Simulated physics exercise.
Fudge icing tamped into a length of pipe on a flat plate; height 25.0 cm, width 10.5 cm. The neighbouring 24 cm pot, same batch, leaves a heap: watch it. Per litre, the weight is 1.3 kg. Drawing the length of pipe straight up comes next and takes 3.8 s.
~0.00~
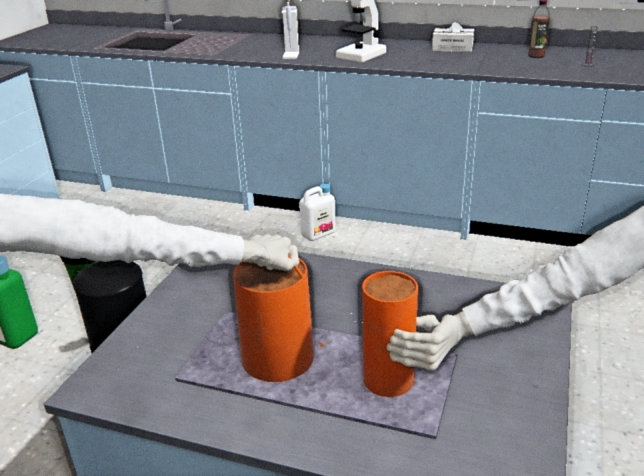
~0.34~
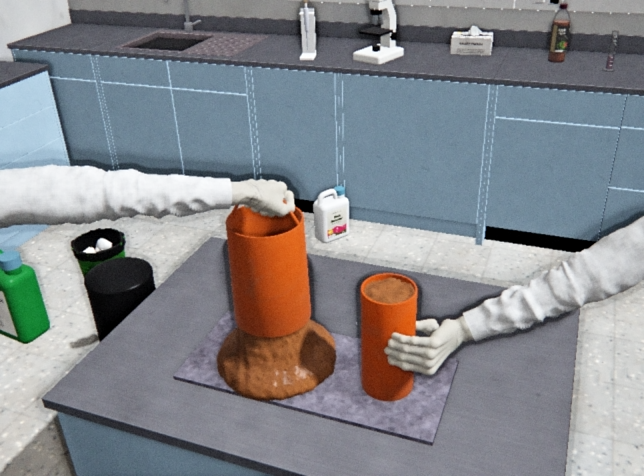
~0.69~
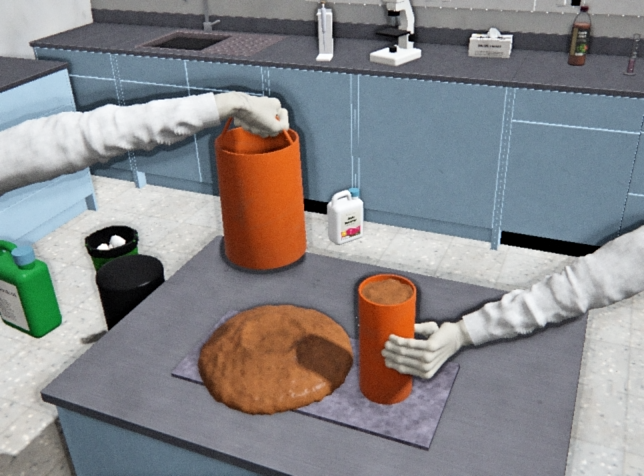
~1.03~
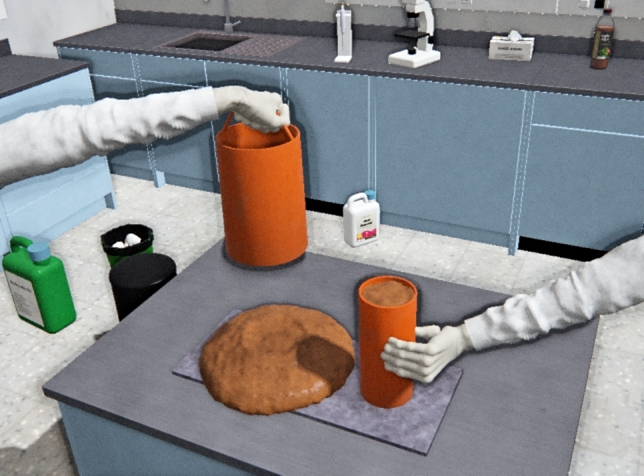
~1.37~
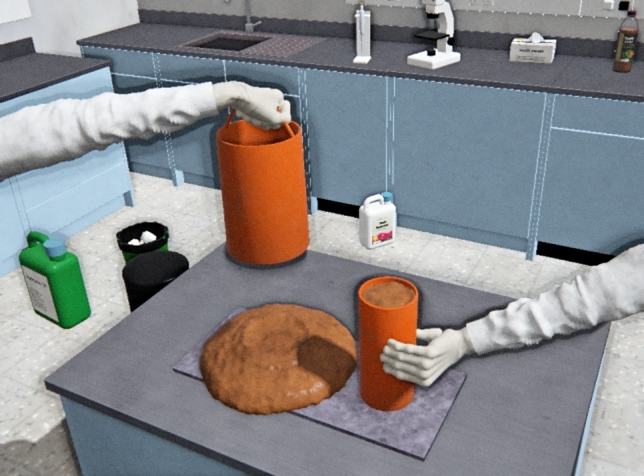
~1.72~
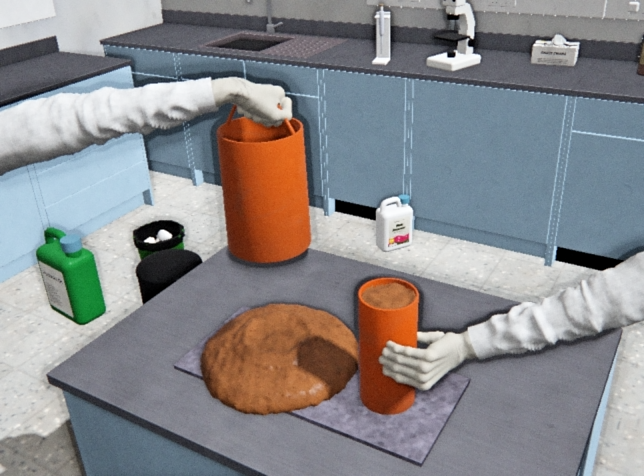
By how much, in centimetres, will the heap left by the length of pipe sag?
The heap sags by roughly 16 cm.
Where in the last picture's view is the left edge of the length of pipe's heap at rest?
(325, 395), roughly.
After 2.7 s, the length of pipe is up 6.2 cm; the fudge icing has come down 9.6 cm to 15 cm and is 22 cm wide.
After 3.6 s, the length of pipe is up 15 cm; the fudge icing has come down 16 cm to 9.0 cm and is 26 cm wide.
After 4.6 s, the length of pipe is up 26 cm; the fudge icing has come down 16 cm to 8.9 cm and is 26 cm wide.
After 5.7 s, the length of pipe is clear; the fudge icing has come down 16 cm to 8.8 cm and is 26 cm wide.
After 6.2 s, at rest, the length of pipe is clear; the fudge icing has come down 16 cm to 8.8 cm and is 26 cm wide.
